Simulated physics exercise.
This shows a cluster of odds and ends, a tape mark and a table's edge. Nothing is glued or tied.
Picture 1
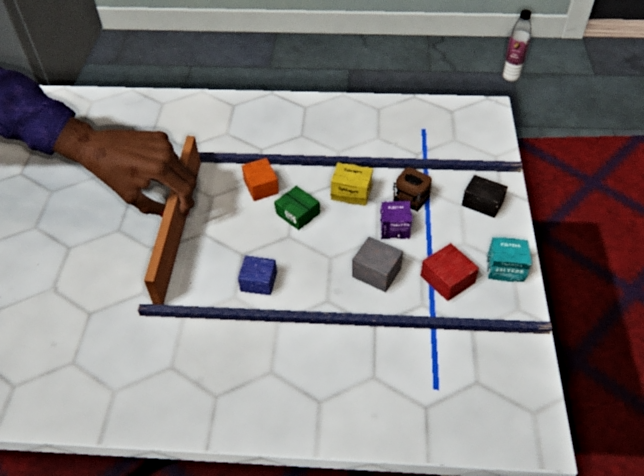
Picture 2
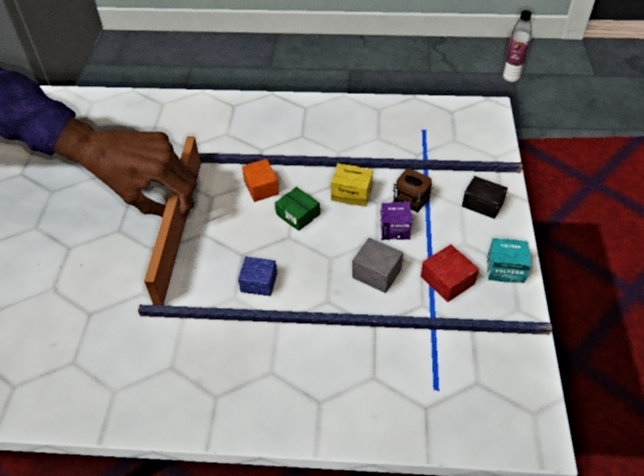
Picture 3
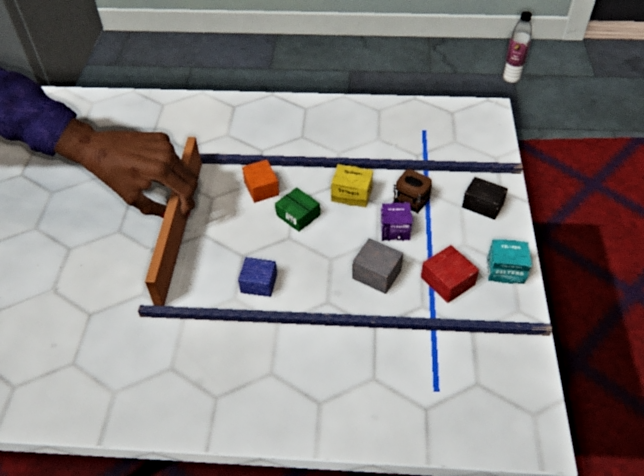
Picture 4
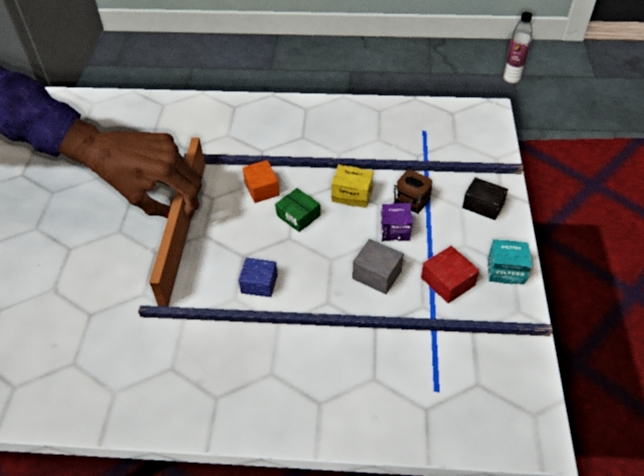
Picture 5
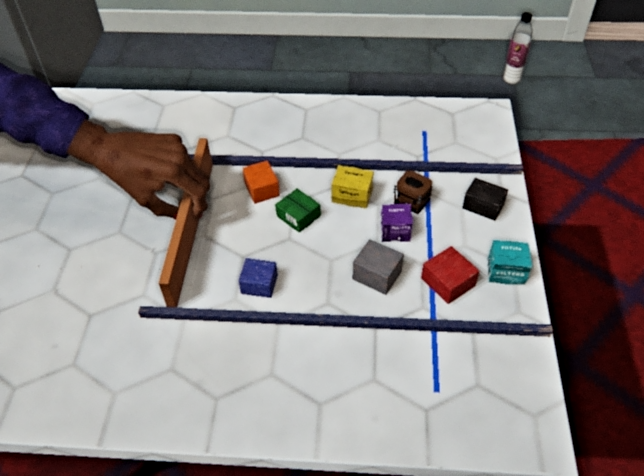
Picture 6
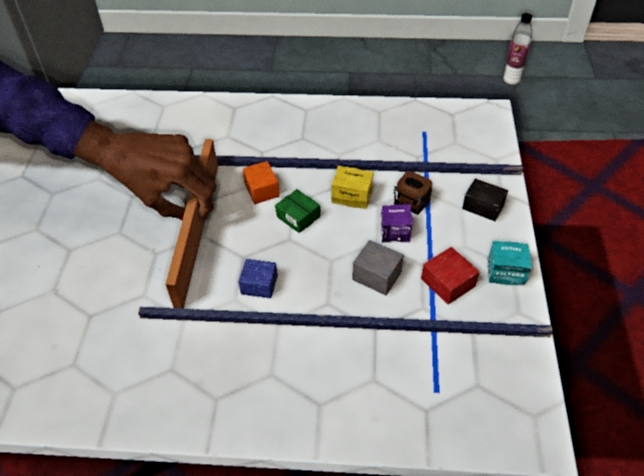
A dark-skinned hand in a purple sleeve holds an upright wooden board at the left of a white hexagon-patterned tabletop, seen from above at an angle by a still camera. Between two dark rails sit orange, green, blue, yellow, purple, gray, brown, red, black and turquoise blocks, with a blue tape line toward the right. The board barely moves at first, then slides slightly rightward, while the blocks stay put.
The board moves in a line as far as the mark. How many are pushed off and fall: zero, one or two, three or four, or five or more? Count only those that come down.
The number that fall off is one or two.
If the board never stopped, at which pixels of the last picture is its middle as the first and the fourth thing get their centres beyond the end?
First at (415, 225), next at (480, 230).
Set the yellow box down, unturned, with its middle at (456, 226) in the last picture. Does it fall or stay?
Then it holds on.
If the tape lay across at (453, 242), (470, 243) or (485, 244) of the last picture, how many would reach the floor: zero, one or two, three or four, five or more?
Taking them in turn, three or four; three to four; 3 or 4.
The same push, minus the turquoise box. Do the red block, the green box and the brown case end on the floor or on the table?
The red block stays on; the green box remains up; the brown case does not fall.
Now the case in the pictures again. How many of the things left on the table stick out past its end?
0 of them.
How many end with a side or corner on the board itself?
In contact: 3.
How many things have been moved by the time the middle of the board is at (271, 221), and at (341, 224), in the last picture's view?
First 3, then 6.
Soon after, none off yet; turquoise box at rest near (509, 263); black block at rest near (485, 200); red block at rest near (450, 275).
After that, none off yet; turquoise box moving near (520, 263); black block displaced a little near (506, 199); red block displaced about its own width near (482, 272).
In the end, the number that fall off is one or two; gone, black block and turquoise box.
